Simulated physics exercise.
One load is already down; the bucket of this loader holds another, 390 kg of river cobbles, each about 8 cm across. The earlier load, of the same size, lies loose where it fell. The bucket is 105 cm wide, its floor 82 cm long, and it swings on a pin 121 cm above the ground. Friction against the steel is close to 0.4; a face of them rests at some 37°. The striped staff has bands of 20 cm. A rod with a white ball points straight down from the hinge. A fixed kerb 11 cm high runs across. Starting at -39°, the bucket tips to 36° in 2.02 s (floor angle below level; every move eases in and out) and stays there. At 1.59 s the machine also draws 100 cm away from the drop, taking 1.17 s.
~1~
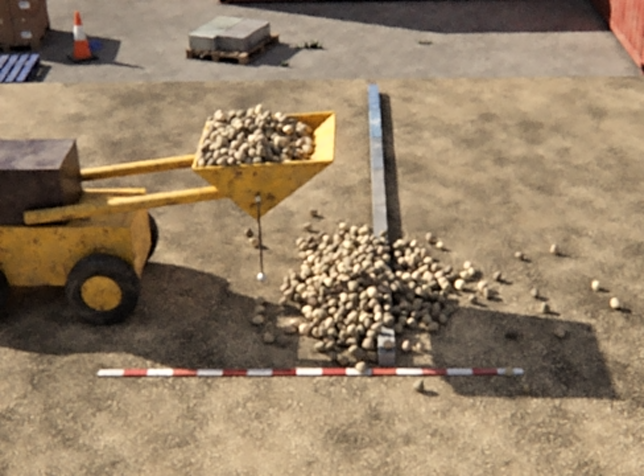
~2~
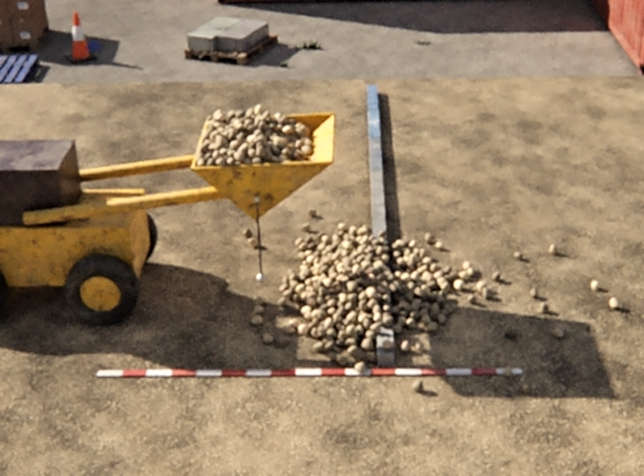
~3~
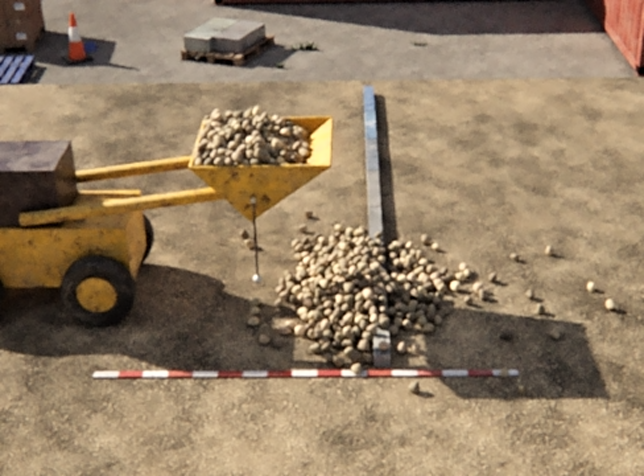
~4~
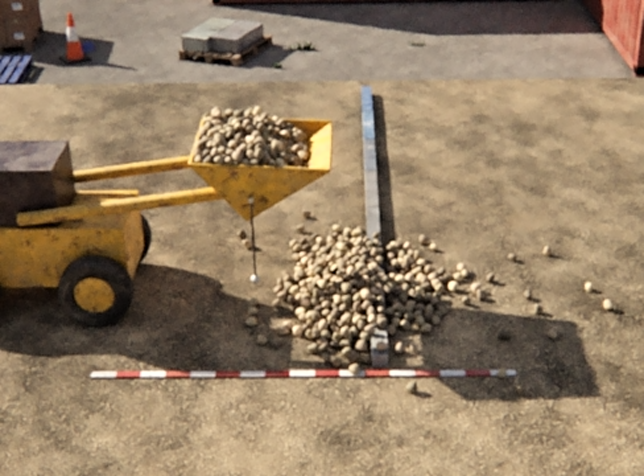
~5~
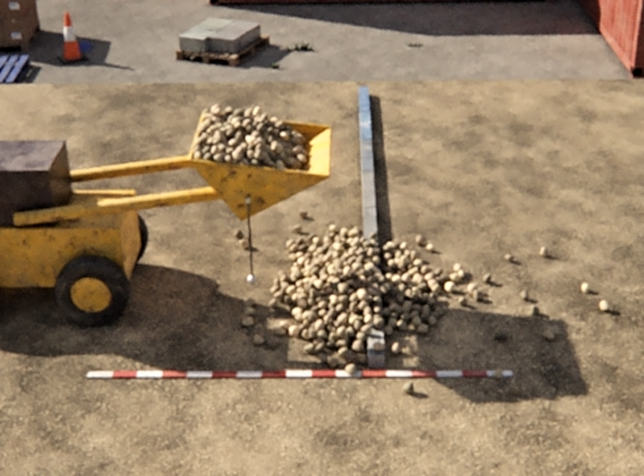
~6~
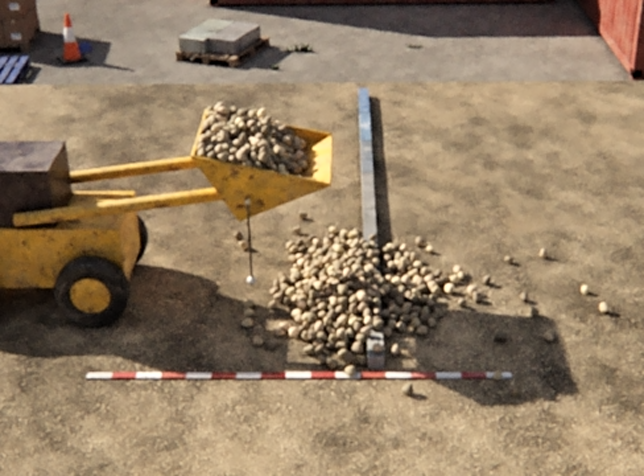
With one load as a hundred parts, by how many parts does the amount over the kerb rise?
Close to 16 parts in a hundred.
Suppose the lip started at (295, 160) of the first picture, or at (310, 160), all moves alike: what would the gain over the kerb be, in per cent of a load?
Near 0 per cent from the first place, 5 from the second.
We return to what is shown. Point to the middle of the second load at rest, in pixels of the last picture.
Around (317, 279).
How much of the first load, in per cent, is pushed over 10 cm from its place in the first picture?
Roughly 10 per cent of them.
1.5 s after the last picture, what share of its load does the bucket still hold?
Roughly 5 per cent is still inside.
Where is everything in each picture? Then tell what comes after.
In the first picture, the bucket is at -39°, its lip at (333, 161); the top of the load is at (255, 120). The earlier load is highest near (364, 267), 26 cm above ground level, 79 % on this side of the kerb, 21 % over the kerb.
The second picture shows lip at (333, 162), floor tilted -38°, highest stones at (255, 121).
The third picture shows lip at (330, 166), floor tilted -36°, highest stones at (251, 121).
The fourth picture shows lip at (330, 171), floor tilted -33°, highest stones at (242, 121).
In the fifth picture, the bucket is at -28°, its lip at (329, 177); the top of the load is at (230, 119).
The sixth picture shows lip at (331, 185), floor tilted -23°, highest stones at (219, 116).
Then, 0.9 s after the last picture the floor is at 25°; in per cent of one load, 90 in the bucket, 89 on this side of the kerb, 21 over the kerb; the foremost stones are at (546, 304).
Then, 1.5 s after the last picture the floor is at 36°; in per cent of one load, 6 in the bucket, 163 on this side of the kerb, 31 over the kerb; the foremost stones are at (546, 304).
Then, 2.6 s after the last picture the floor is at 36°; in per cent of one load, 0 in the bucket, 163 on this side of the kerb, 37 over the kerb; the foremost stones are at (546, 304).
Then, 5.2 s after the last picture the floor is at 36°; in per cent of one load, 0 in the bucket, 163 on this side of the kerb, 37 over the kerb; the foremost stones are at (546, 304). Net gain over the kerb, 16.
